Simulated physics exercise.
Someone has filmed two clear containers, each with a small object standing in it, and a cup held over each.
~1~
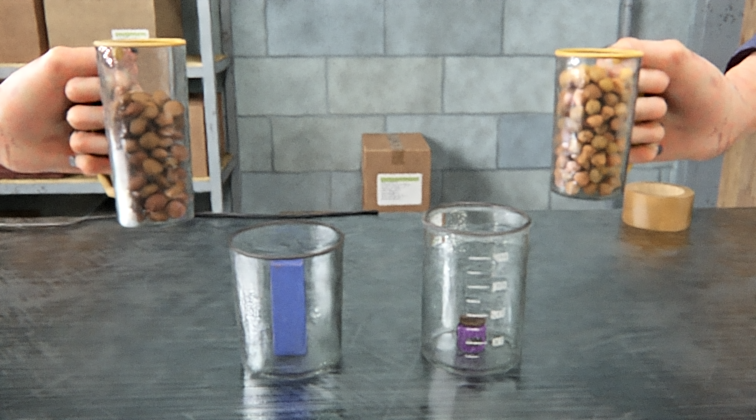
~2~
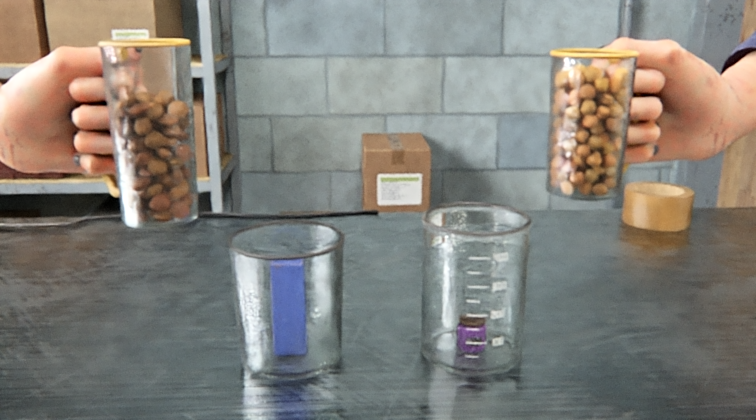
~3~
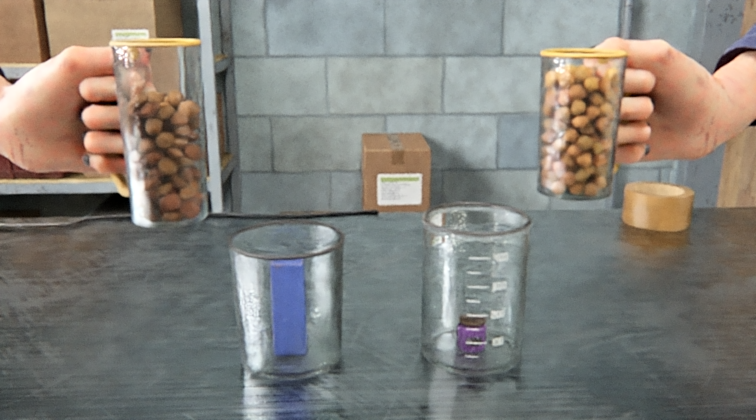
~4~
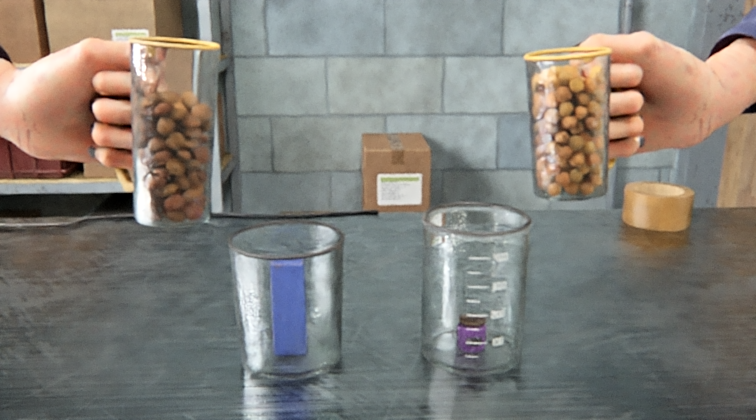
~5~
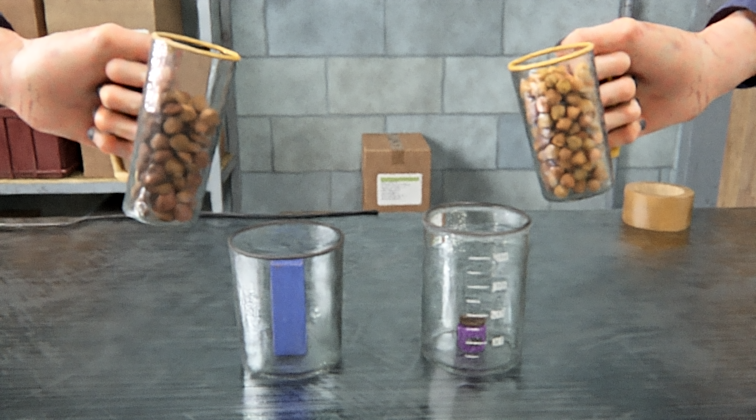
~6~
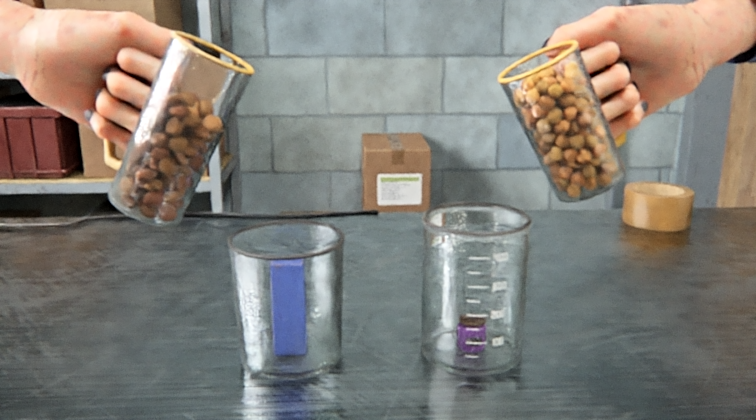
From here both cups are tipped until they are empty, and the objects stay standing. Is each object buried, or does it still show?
At the end, left: Partly exposed, right: Fully enclosed.
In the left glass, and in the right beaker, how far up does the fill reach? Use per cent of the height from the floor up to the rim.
Left side: 60 %; right side: 45 %.
Then, 0.56 s later than the last frame, left glass empty, all of its cupful still in the cup; right beaker nearly empty, nearly all of its cupful still in the cup.
Then, 1.05 s later than the last frame, left glass nearly empty, nearly all of its cupful still in the cup; right beaker nearly empty, the larger part of its cupful still in the cup.
Then, 1.46 s later than the last frame, left glass half full, none of its cupful still in the cup; right beaker a third full, none of its cupful still in the cup.
When it is over, left glass half full (surface near (289, 287)), nothing beside it; right beaker half full (surface near (473, 290)), nothing beside it; the left thing is still showing; the right thing is covered.
